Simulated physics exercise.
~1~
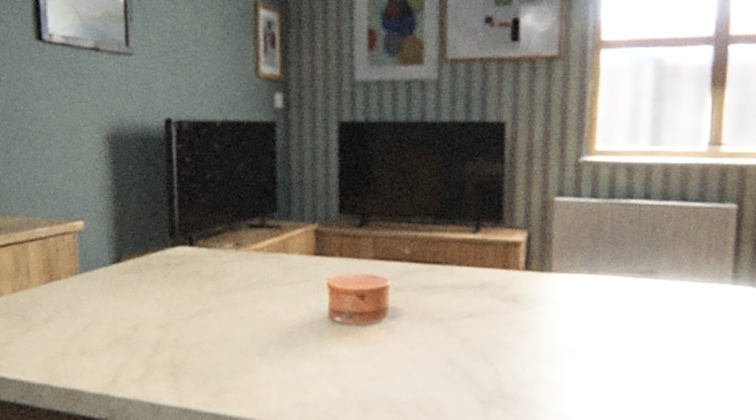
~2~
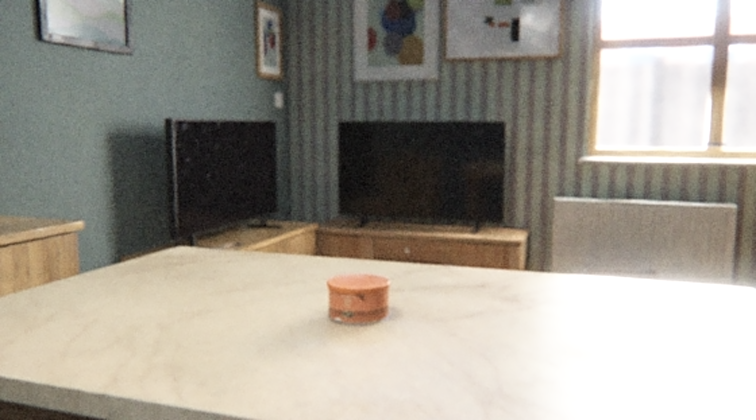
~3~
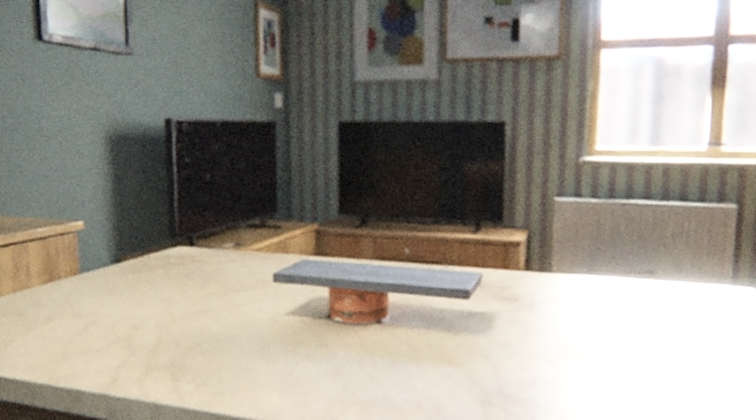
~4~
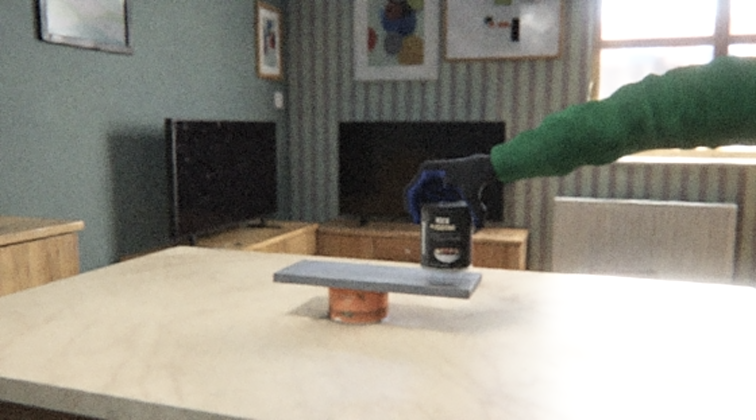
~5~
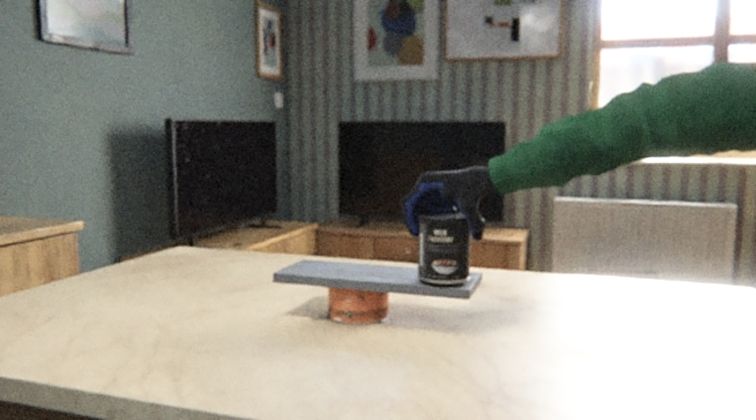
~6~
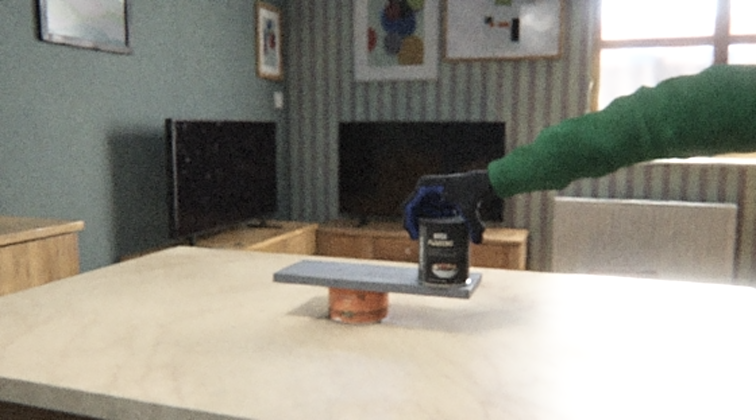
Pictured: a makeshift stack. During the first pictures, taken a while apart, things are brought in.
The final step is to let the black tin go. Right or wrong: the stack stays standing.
Wrong, it topples.
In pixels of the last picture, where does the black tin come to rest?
At about (531, 312).
Then, 0.30 s on from there, black tin now fallen; grey board turned 25° from how it was put.
Then, 0.60 s on from there, grey board turned 16° from how it was put.
In the end, fallen, black tin; left askew, grey board; orange tub unmoved. At the end, from the last picture's camera, black tin near (531, 312). The stack loses its balance.
